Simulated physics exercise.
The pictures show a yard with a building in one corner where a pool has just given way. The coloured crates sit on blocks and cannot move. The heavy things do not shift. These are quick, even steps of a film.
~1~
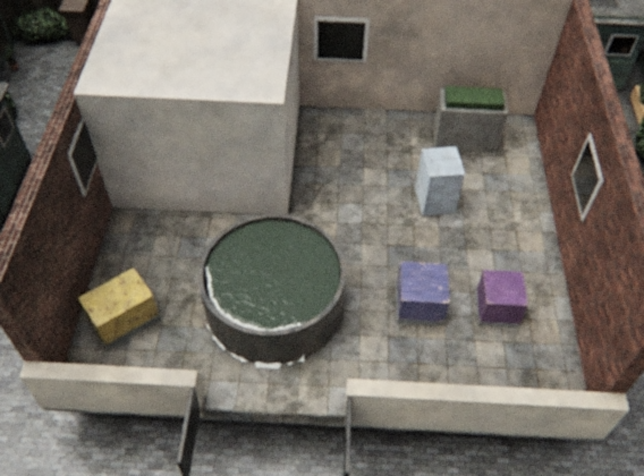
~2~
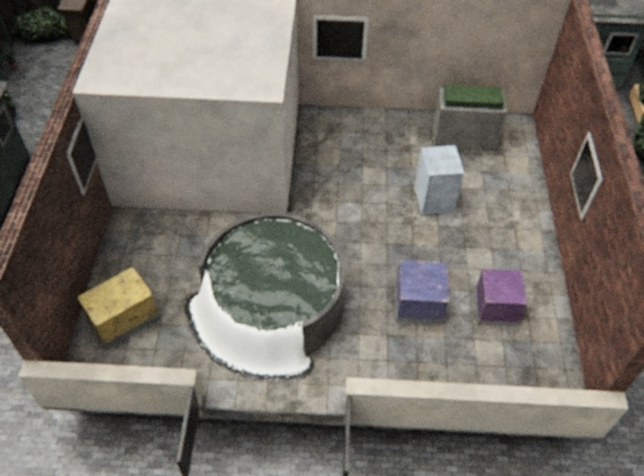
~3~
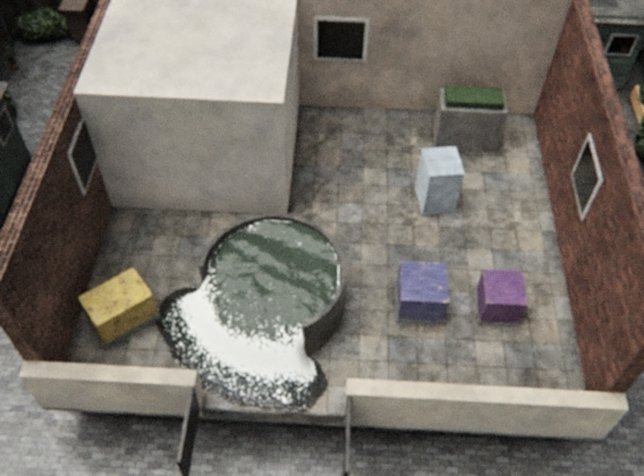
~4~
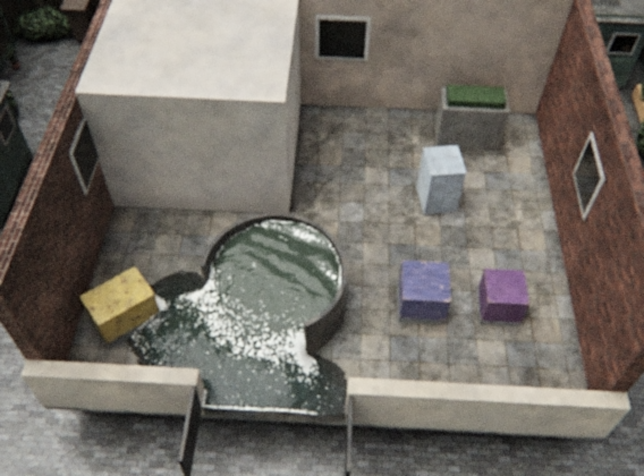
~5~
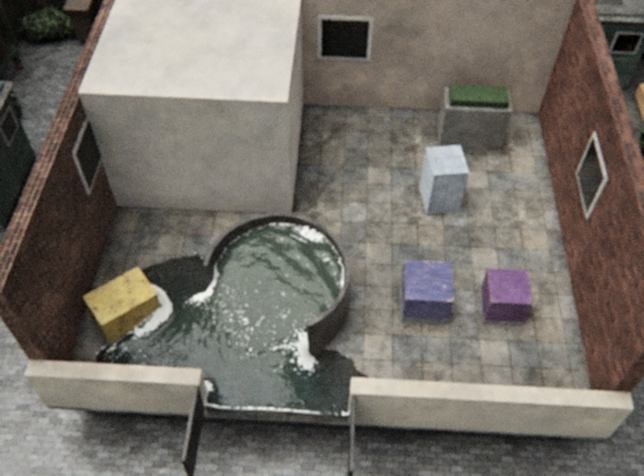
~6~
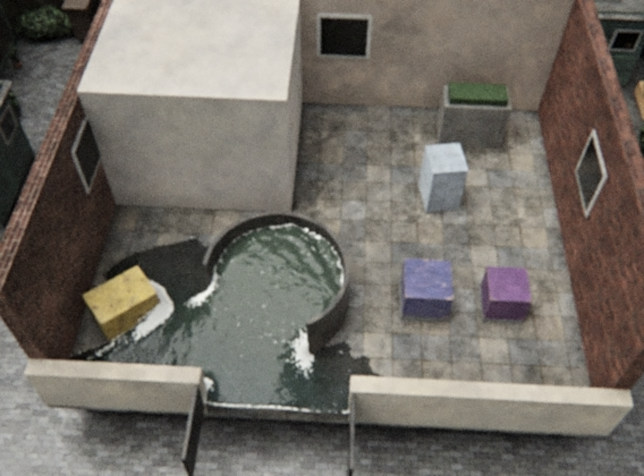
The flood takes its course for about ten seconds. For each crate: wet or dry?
One by one: The purple crate escapes dry; the blue crate escapes dry; the yellow crate is wetted.
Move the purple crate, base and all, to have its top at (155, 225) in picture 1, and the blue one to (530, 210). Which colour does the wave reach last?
The one in blue.
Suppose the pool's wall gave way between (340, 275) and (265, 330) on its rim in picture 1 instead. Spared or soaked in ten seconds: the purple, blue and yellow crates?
One by one: Purple crate is soaked; blue crate is soaked; yellow crate is spared.
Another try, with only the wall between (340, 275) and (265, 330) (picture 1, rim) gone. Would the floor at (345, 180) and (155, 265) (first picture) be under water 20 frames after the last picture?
In turn: Dry, no water.
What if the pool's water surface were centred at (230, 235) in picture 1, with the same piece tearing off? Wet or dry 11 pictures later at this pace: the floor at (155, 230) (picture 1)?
Answer: Covered.
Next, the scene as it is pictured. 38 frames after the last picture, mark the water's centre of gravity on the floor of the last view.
I would point to (251, 285).
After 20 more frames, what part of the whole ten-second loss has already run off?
Close to 70 %.
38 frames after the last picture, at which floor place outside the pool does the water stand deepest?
At about (96, 312).
A moment on, water covers 20 % of the floor; the purple crate not reached, the blue crate not reached, the yellow crate water round its plinth.
Next, water covers 20 % of the floor; the purple crate not reached, the blue crate not reached, the yellow crate water round its plinth.
Then, water covers 30 % of the floor; the purple crate not reached, the blue crate not reached, the yellow crate water round its plinth.
Later, water covers 55 % of the floor; the purple crate water round its plinth, the blue crate water round its plinth, the yellow crate water round its plinth.
In the end, water covers 65 % of the floor; the purple crate stayed above the water, the blue crate stayed above the water, the yellow crate was topped.
